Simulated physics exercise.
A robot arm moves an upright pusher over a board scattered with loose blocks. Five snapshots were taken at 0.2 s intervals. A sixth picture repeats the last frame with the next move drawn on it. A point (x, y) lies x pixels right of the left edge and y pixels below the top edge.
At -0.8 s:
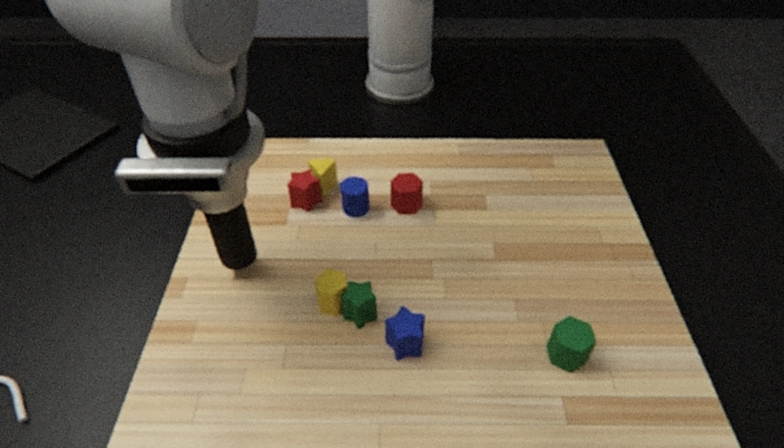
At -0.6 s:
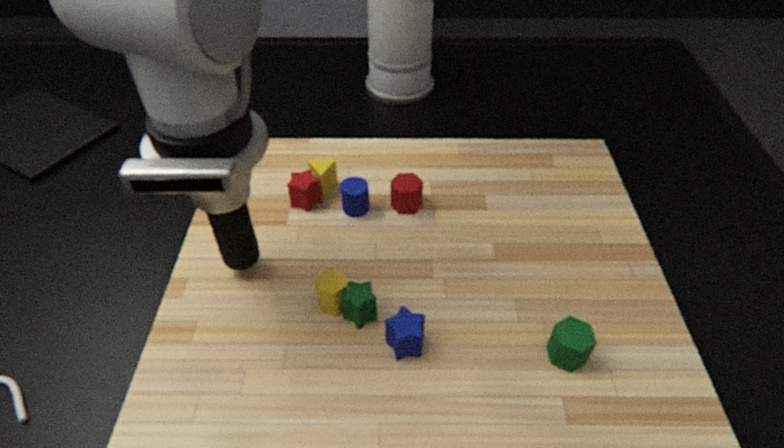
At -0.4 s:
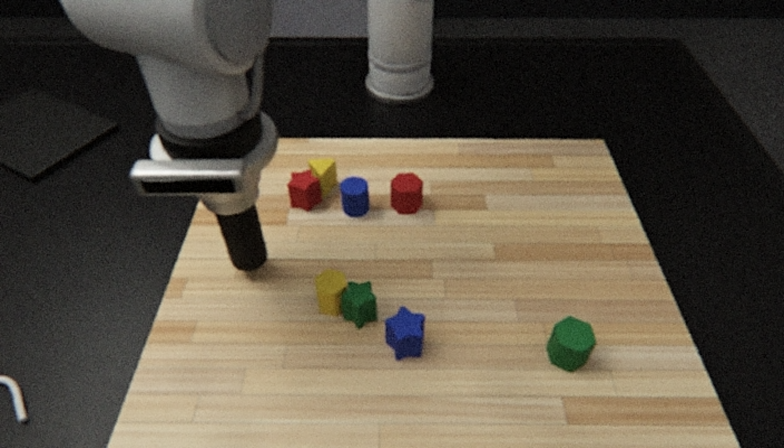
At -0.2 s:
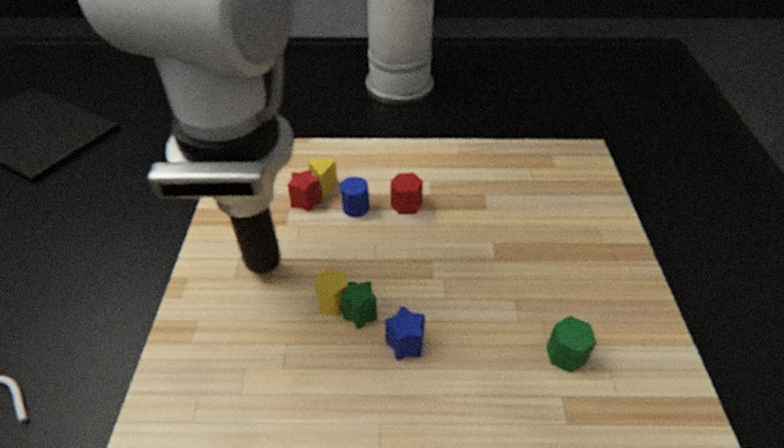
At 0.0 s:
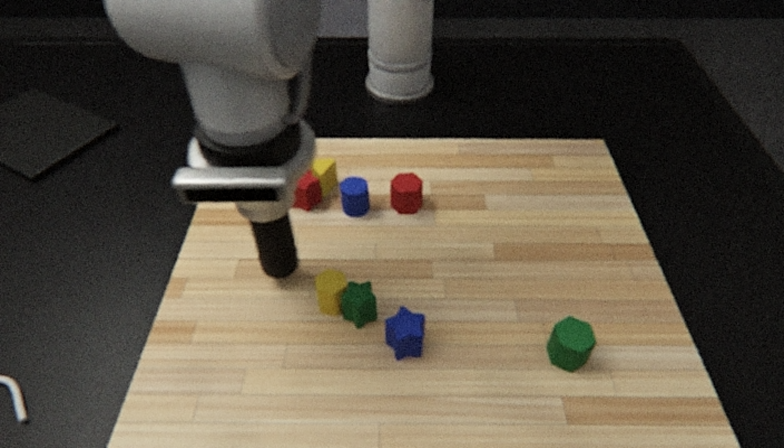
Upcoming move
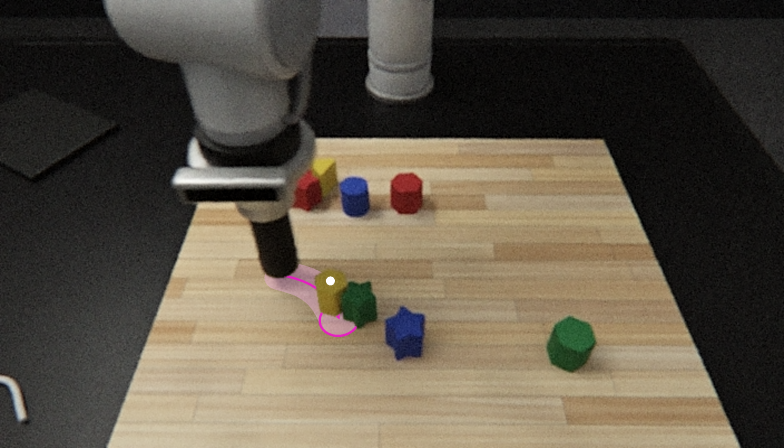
The clip opens with a robot arm holding a dark upright pusher over the left side of a wooden board scattered with small red, yellow, blue and green blocks. After barely moving at first, the arm slides the pusher a short way right, nearing the yellow block, while all the blocks stay still.
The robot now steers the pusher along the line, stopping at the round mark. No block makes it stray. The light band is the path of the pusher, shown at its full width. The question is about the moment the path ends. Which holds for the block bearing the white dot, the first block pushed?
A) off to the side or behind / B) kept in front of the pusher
The one that fits is B, kept in front of the pusher.
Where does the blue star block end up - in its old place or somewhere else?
It is moved off its spot.
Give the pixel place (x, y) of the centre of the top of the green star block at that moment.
It comes to (397, 312).
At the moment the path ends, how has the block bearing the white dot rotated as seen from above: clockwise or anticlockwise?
The block spins anticlockwise.
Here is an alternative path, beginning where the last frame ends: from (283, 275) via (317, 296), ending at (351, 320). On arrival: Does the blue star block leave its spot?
That would be a yes.
Drawn move, from (283, 275) through (308, 283) and (327, 298) to (339, 319); the dot is on the yellow hexagonal block.
On the path given first. Halfway along, pusher (317, 279); yellow hexagonal block (339, 286); green star block (365, 295).
At the end, pusher (338, 309); yellow hexagonal block (367, 313), turned 25° anticlockwise; green star block (397, 312), turned 15° anticlockwise; blue star block (426, 330).
